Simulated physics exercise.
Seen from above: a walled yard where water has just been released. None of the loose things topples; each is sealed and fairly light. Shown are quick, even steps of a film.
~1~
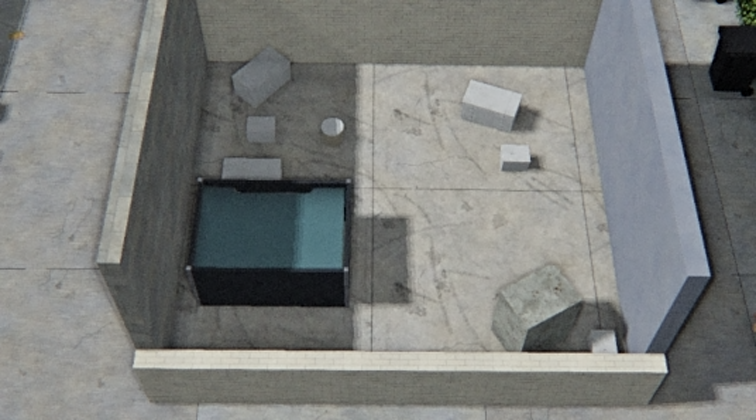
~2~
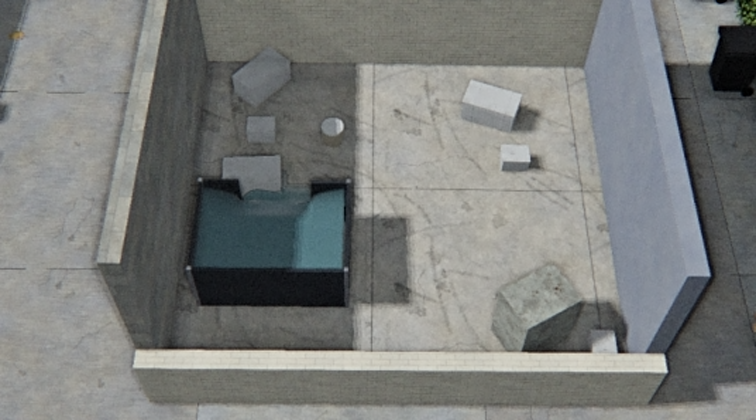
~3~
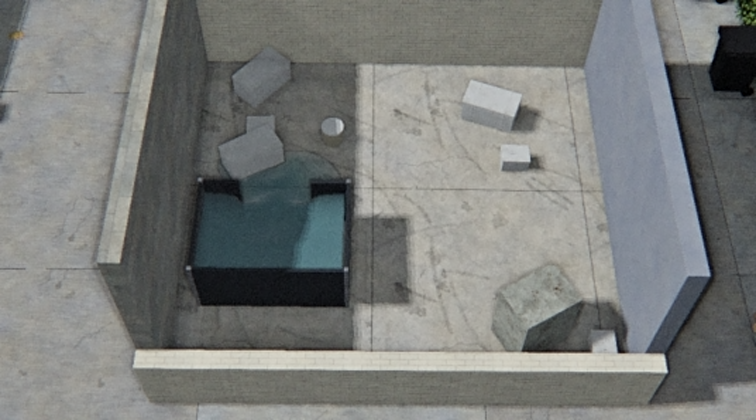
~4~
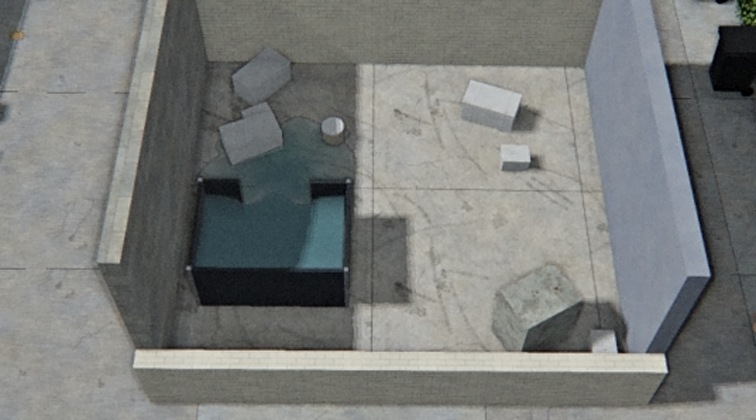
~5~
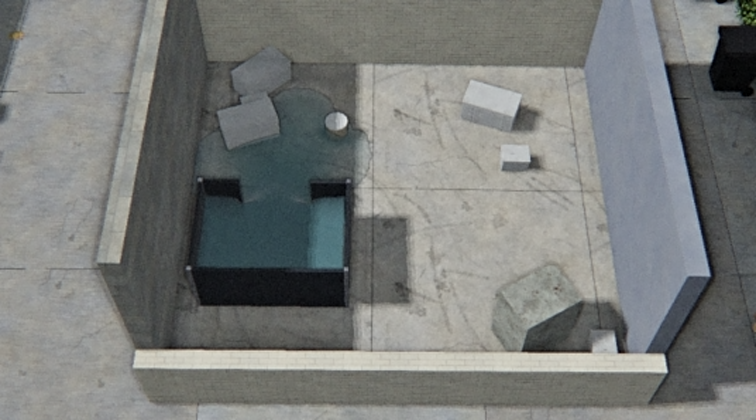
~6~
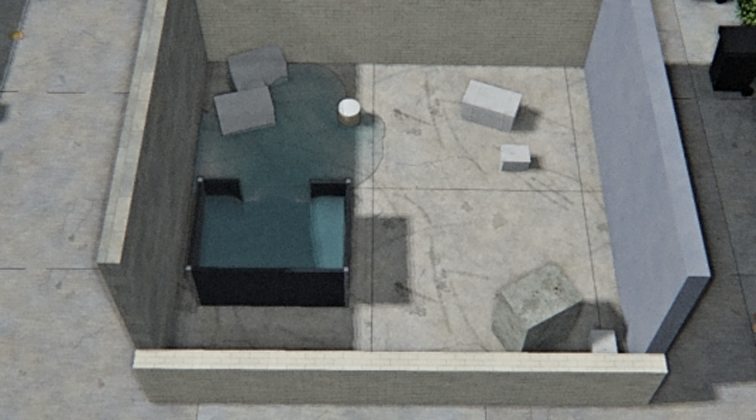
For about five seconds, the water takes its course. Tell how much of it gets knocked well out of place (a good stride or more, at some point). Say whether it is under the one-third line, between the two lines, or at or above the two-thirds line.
Share: Two thirds and up.
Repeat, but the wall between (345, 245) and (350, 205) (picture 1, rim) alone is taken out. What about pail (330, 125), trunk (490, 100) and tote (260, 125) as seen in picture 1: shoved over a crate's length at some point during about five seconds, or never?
The first: Fell short; the second: Went past that; the third: Fell short.
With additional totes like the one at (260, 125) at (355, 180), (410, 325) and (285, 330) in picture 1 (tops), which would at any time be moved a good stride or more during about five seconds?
Okay, in order the twins go nowhere much, nowhere much, nowhere much.
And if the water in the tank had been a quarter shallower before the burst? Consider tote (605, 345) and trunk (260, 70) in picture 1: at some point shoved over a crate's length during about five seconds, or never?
First: Stayed within that. Second: Travelled that far.
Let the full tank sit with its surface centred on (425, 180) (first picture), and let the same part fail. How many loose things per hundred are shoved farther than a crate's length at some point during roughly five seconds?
About 60 %.
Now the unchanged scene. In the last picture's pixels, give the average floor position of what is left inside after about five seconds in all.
Mean position: Approx. (468, 204) px.
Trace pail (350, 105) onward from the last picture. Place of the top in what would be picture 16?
About (526, 86).
A moment on, 3 of 7 are well off their spots; 3 afloat.
Next, 3 of 7 are well off their spots; 3 afloat.
Later, 4 of 7 are well off their spots; 4 afloat.
In the end, 6 of 7 are well off their spots, and 6 have been at some point; 4 afloat.
